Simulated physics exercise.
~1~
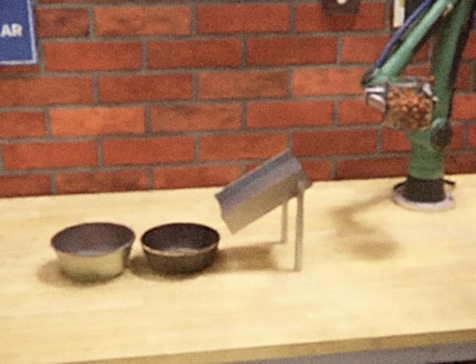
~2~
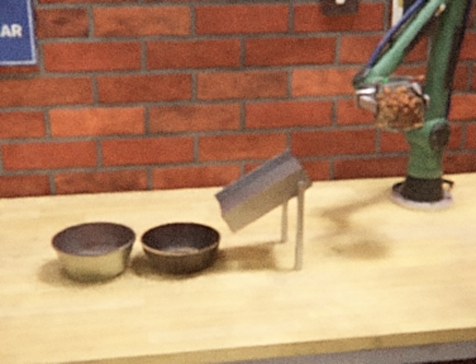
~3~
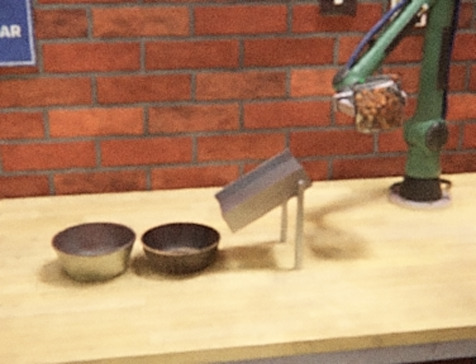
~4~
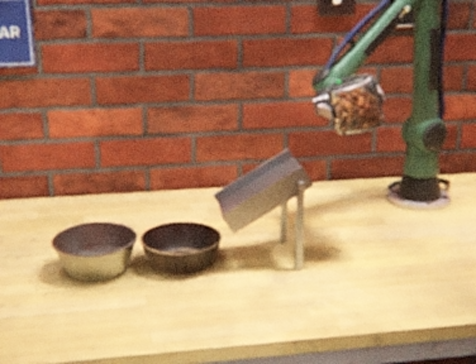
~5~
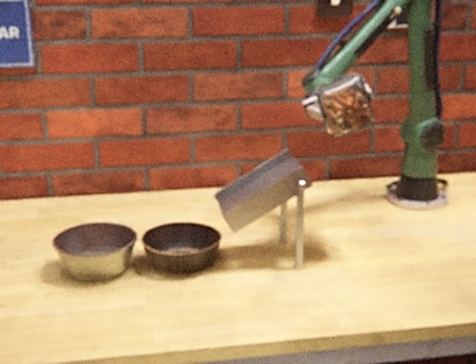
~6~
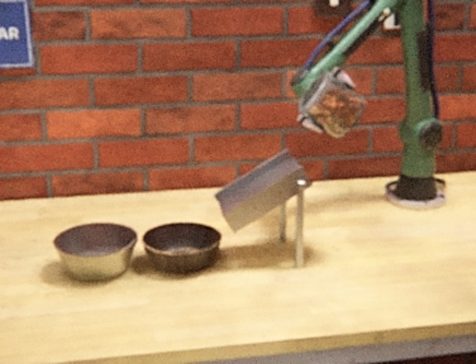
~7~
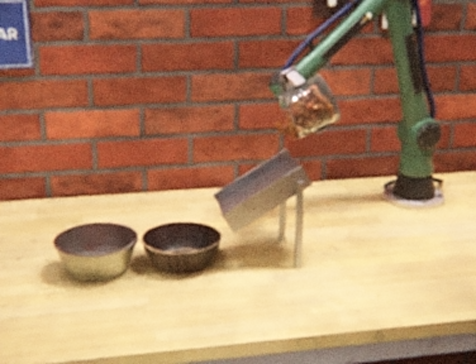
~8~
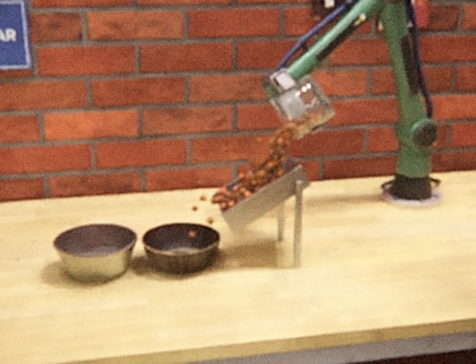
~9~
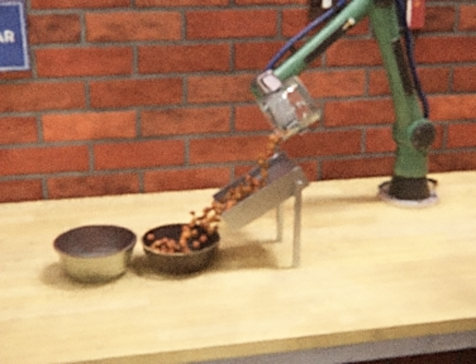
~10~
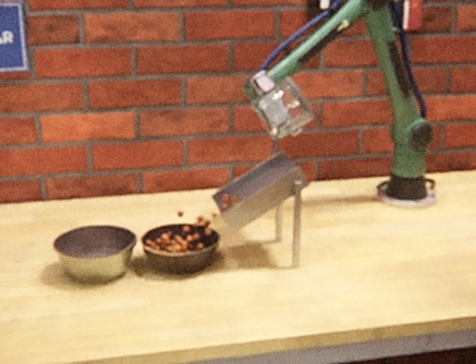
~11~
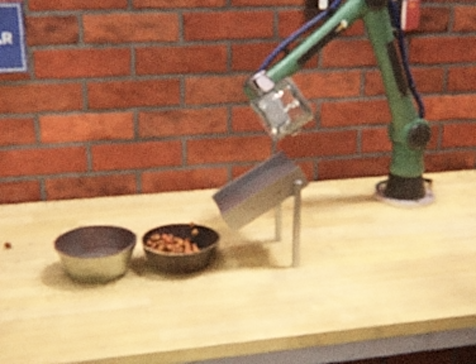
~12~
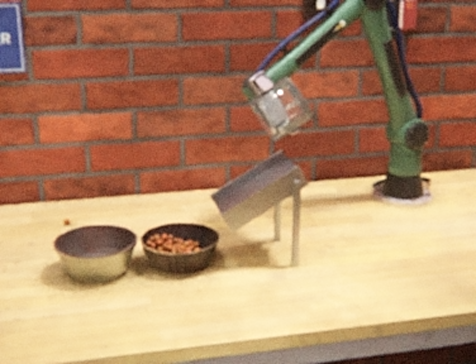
On a wooden table by a brick wall, a green robot arm tips hazelnuts down a chute, mostly into the nearer bowl.
